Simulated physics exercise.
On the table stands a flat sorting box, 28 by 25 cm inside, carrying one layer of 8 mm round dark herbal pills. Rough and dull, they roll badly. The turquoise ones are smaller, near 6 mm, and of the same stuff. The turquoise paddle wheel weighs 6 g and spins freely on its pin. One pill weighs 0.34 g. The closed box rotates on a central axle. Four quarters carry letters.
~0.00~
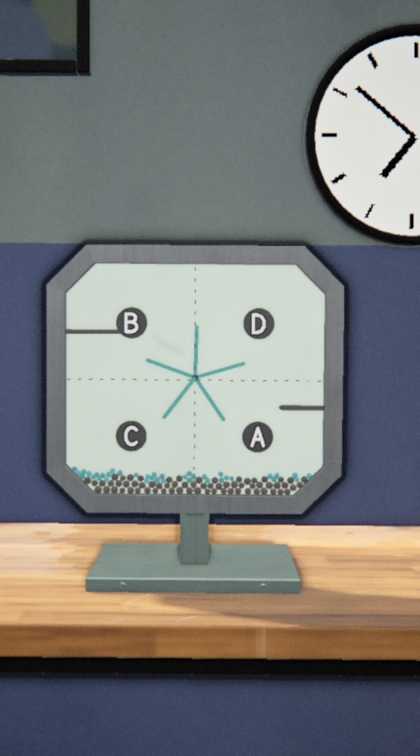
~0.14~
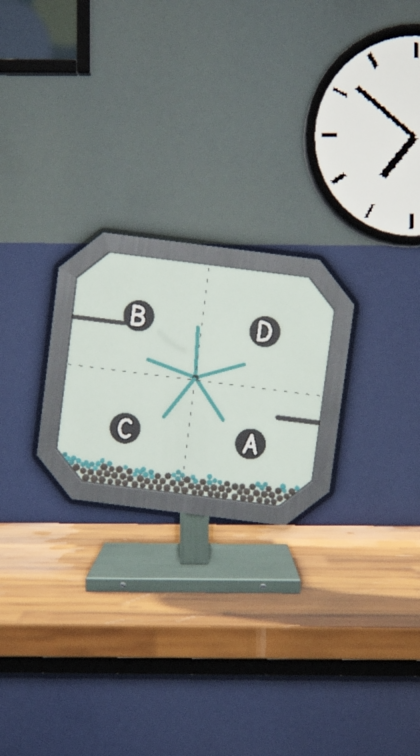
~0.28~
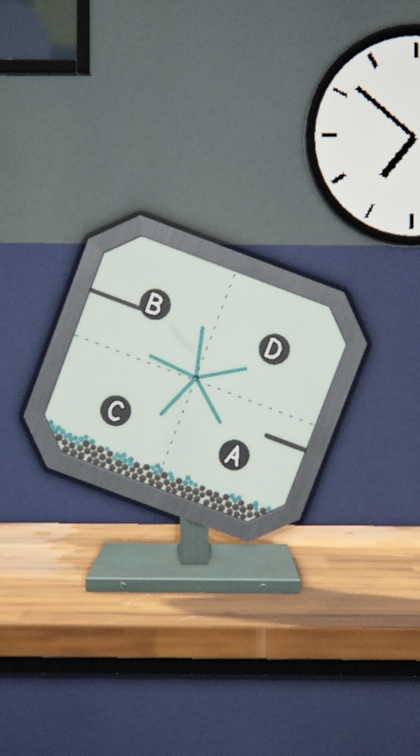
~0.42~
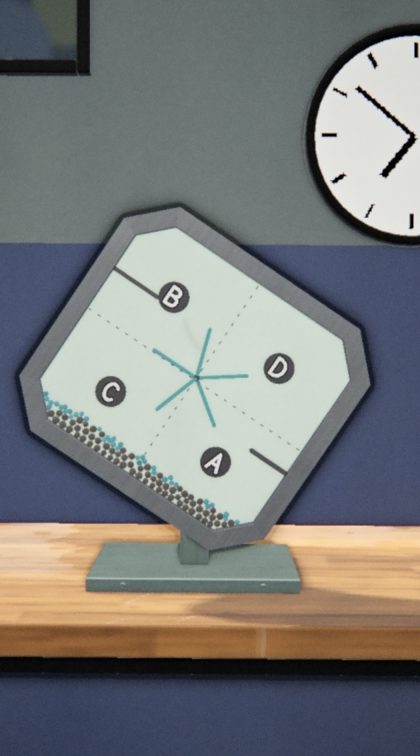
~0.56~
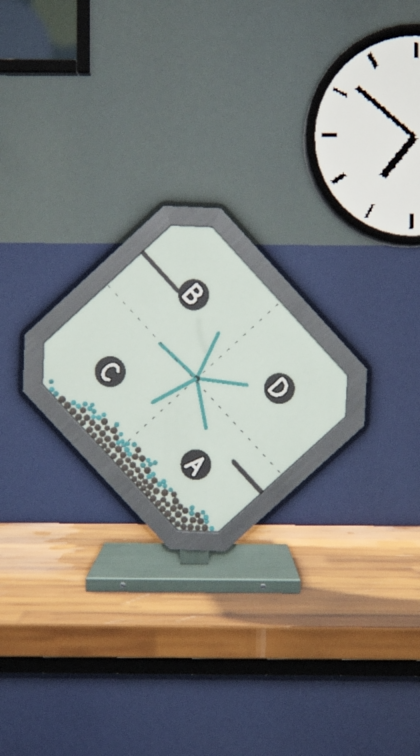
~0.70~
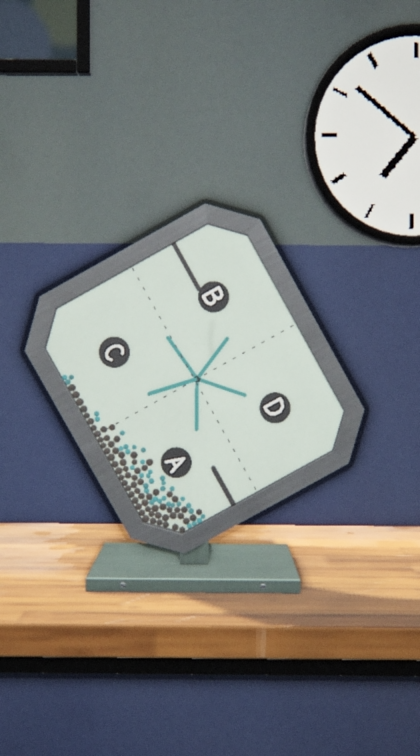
A flat, eight-sided grey box with a pale face stands on a grey-green base on a wooden table, seen from the front by a still camera, before a blue and grey wall with a clock. Inside are small dark and turquoise pills along the bottom, a turquoise five-armed wheel, lettered discs and two short walls. The box rotates steadily clockwise, and the pills shift into a slanting heap at the lower left.
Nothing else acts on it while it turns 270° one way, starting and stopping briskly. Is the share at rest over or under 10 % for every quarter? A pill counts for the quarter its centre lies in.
Quarter A: Under; quarter B: Over; quarter C: Under; quarter D: Under 10 %.
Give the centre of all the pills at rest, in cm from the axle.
About 9 cm left and 10 cm below.
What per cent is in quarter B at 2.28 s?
Some 35 per cent.
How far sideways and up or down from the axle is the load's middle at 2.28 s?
About 6 cm left and 4 cm below.
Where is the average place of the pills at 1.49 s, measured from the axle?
Some 12 cm left and 4 cm below.
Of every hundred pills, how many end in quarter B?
Some 100 per cent.
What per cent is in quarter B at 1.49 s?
Some 0 per cent.
After 1.49 s, it stands 136° clockwise; the pills' middle is 12 cm left of and 4 cm below the centre; A 90 %, D 10 %.
After 2.28 s, it has come round 212° clockwise; the pills' middle is 6 cm left of and 4 cm below the centre; A 25 %, B 35 %, D 40 %.
After 2.95 s, it has come round 270° clockwise; the pills' middle is 9 cm left of and 10 cm below the centre; B 100 %.
Settled by 4.4 s, it has come round 270° clockwise; A 0 %, B 100 %, C 0 %, D 0 %.
